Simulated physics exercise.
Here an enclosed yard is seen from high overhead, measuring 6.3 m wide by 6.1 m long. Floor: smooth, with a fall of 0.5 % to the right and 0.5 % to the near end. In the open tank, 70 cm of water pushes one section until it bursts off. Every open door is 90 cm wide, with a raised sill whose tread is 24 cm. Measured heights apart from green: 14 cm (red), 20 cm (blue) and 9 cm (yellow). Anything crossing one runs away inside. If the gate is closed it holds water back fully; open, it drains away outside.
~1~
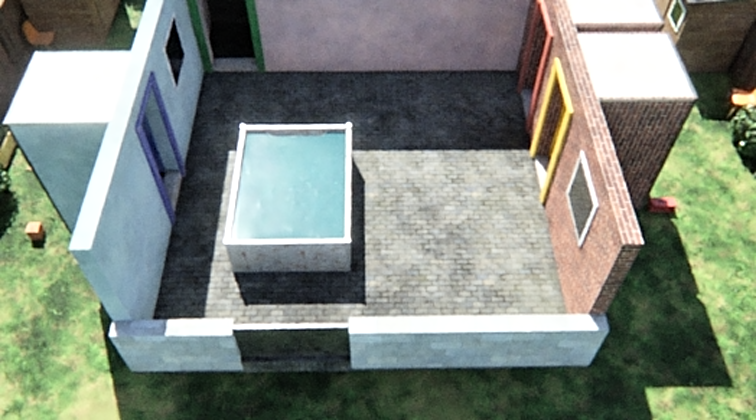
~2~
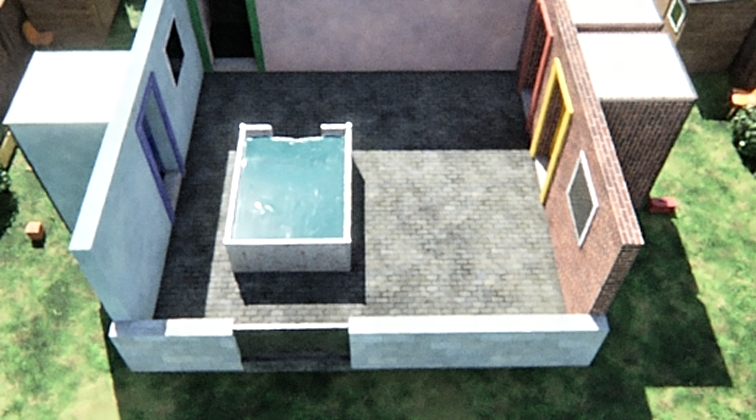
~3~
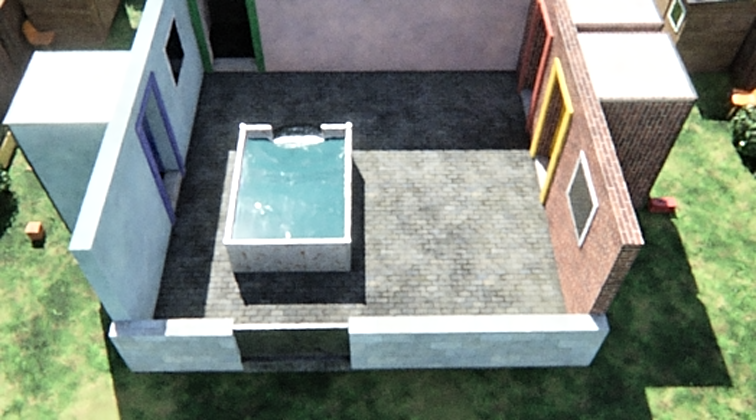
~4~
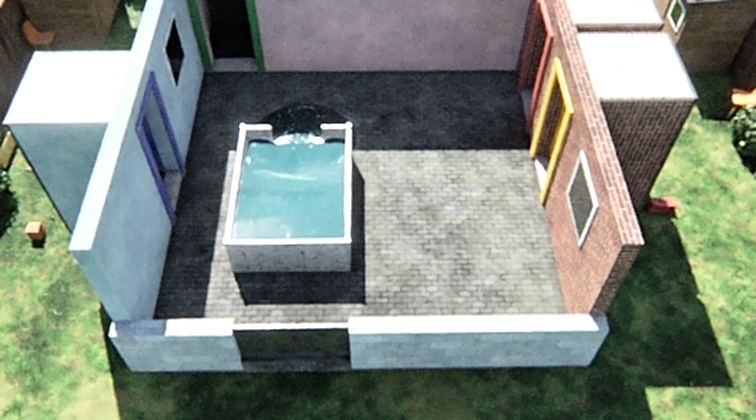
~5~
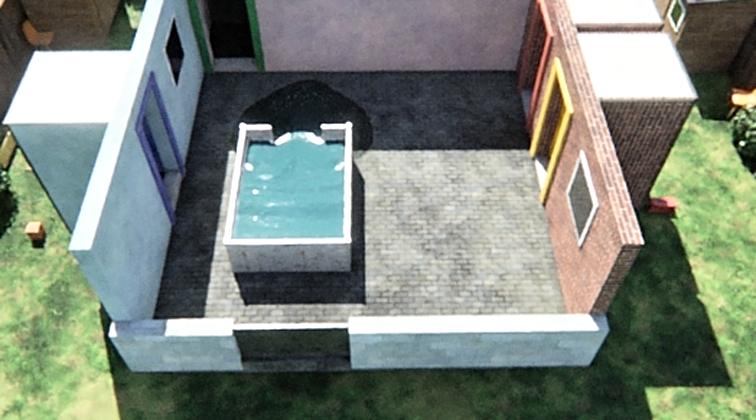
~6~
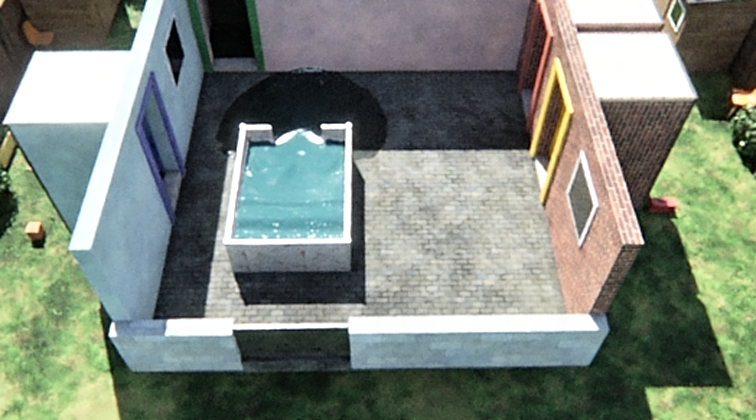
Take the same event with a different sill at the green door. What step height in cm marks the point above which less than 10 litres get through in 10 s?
The point is around 26 cm.
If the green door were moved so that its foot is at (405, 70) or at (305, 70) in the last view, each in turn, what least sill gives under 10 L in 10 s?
Minimums: Roughly 12.0 cm and 30 cm.
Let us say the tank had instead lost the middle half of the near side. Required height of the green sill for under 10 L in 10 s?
Near 17 cm.
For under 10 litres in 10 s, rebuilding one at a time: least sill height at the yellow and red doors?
About 5.5 cm at yellow and 16 cm at red.
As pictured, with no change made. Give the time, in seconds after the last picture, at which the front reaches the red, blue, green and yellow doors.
Red = 1.8 s, blue = 2.4 s, green = 0.3 s, yellow = 2.6 s.
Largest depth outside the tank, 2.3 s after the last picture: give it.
Up to some 30 centimetres, I'd say.
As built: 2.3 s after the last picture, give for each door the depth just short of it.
Door by door in centimetres - red 18, blue 0, green 25, yellow 0.
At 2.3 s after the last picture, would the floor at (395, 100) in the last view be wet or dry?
At that moment it's submerged.
Then, 0.7 s after the last picture water covers 25 % of the floor, deepest (34 cm) near (298, 148); 20 cm at the green door, 0 litres in over its 14 cm sill.
Then, 2.3 s after the last picture water covers 35 % of the floor, deepest (30 cm) near (213, 76); 25 cm at the green door, 59 litres in over its 14 cm sill.
Then, 9.3 s after the last picture water covers 95 % of the floor, deepest (14 cm) near (344, 345); 8 cm at the green door, 106 litres in over its 14 cm sill.
At the green door as built, the water peaked near 28 cm, 1.3 s after the last picture.
Run again over the same 10 s with other heights there, 16 litres in over 24 cm, 6 litres over 28 cm. The limit of 10 litres is kept from about 26 cm up.
